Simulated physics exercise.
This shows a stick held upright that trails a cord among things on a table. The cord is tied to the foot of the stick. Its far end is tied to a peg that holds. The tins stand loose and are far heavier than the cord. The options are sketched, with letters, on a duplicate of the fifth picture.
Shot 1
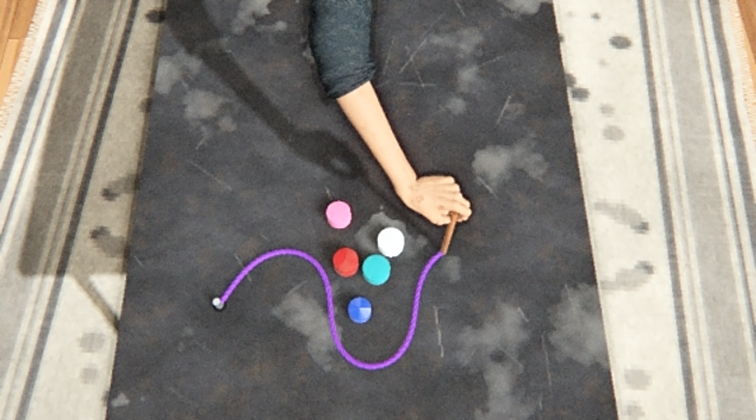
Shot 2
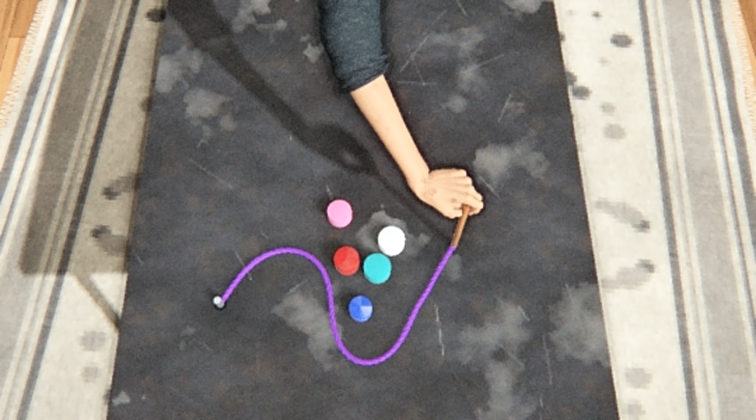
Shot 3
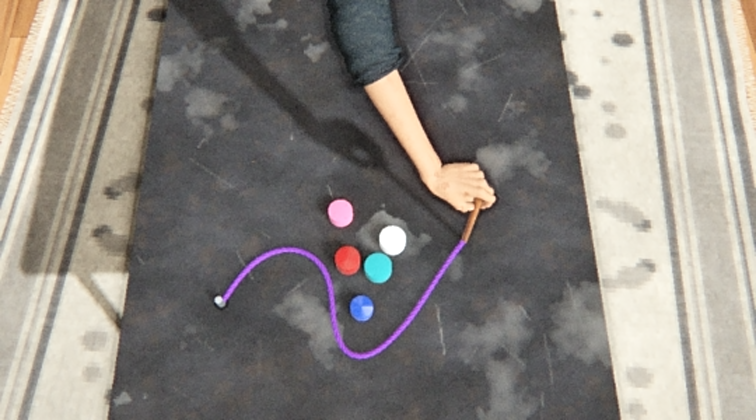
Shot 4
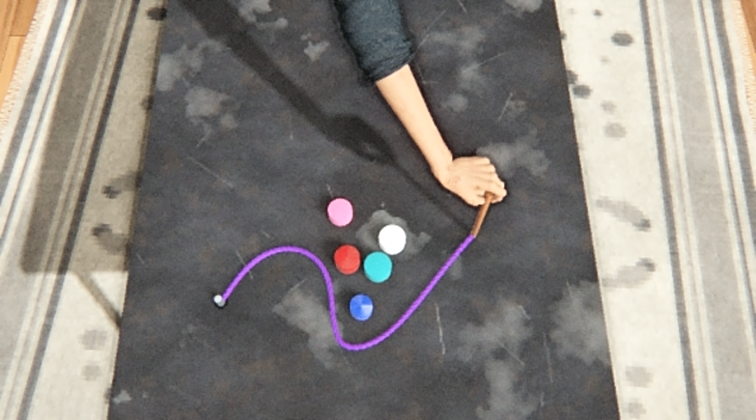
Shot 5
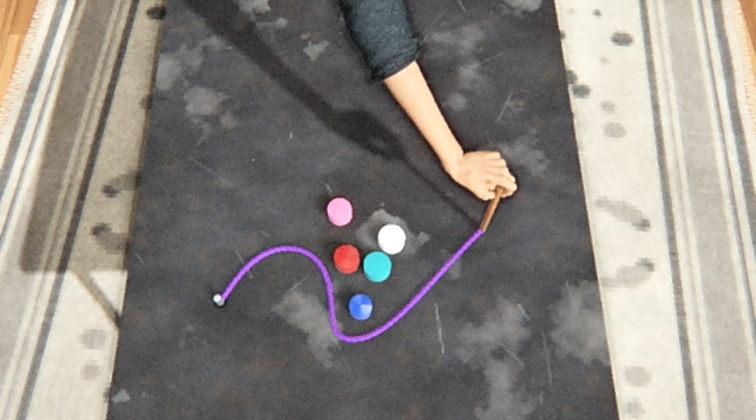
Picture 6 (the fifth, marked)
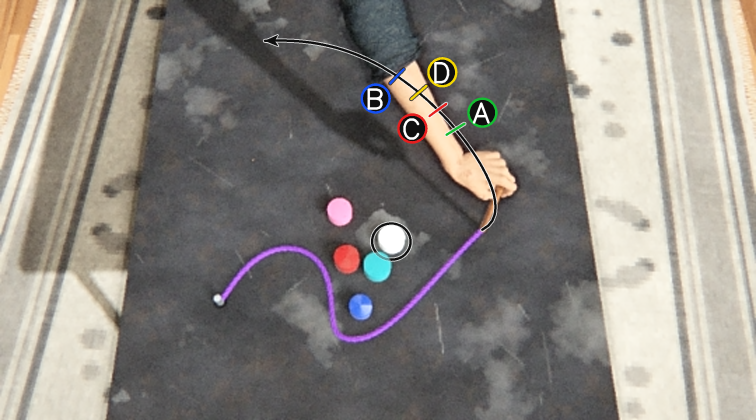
A hand gripping an upright brown stick moves a short way right and slightly up across a dark surface, drawing the purple cord tied to its foot. The cord's deep right-hand curve straightens into a slanting line, its low bend rising closer beneath the blue tin, while the five coloured tins stay put.
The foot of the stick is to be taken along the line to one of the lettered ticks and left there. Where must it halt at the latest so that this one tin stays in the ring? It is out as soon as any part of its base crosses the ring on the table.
Up to mark D.
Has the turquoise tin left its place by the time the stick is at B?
Yes.
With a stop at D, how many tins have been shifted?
One.
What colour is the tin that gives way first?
The blue tin.
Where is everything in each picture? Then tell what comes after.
Pink tin (339, 215); peg (218, 304); turquoise tin (376, 270), in the first picture.
Turquoise tin (377, 269); red tin (347, 261), in the second picture.
Blue tin (362, 308); white tin (392, 240), in the third picture.
Pink tin (340, 212); peg (220, 301), in the fourth picture.
Turquoise tin (377, 267); red tin (347, 259); blue tin (361, 307), in the fifth picture.
On the marked copy, A at (455, 129); B at (397, 76); C at (438, 110); D at (419, 93); the ring at (391, 241); the route from (482, 230) via (415, 90) to (265, 41).
Taking D. A third of the way, foot of the stick (487, 177); white tin (391, 239).
Two thirds of the way, foot of the stick (453, 127); white tin (391, 239).
When it is over, foot of the stick (419, 93); blue tin (351, 281); white tin (391, 239); the white tin is still in its ring.
As for the rest, A is safe but short; B drags the ringed tin to (375, 232); C is safe but short.
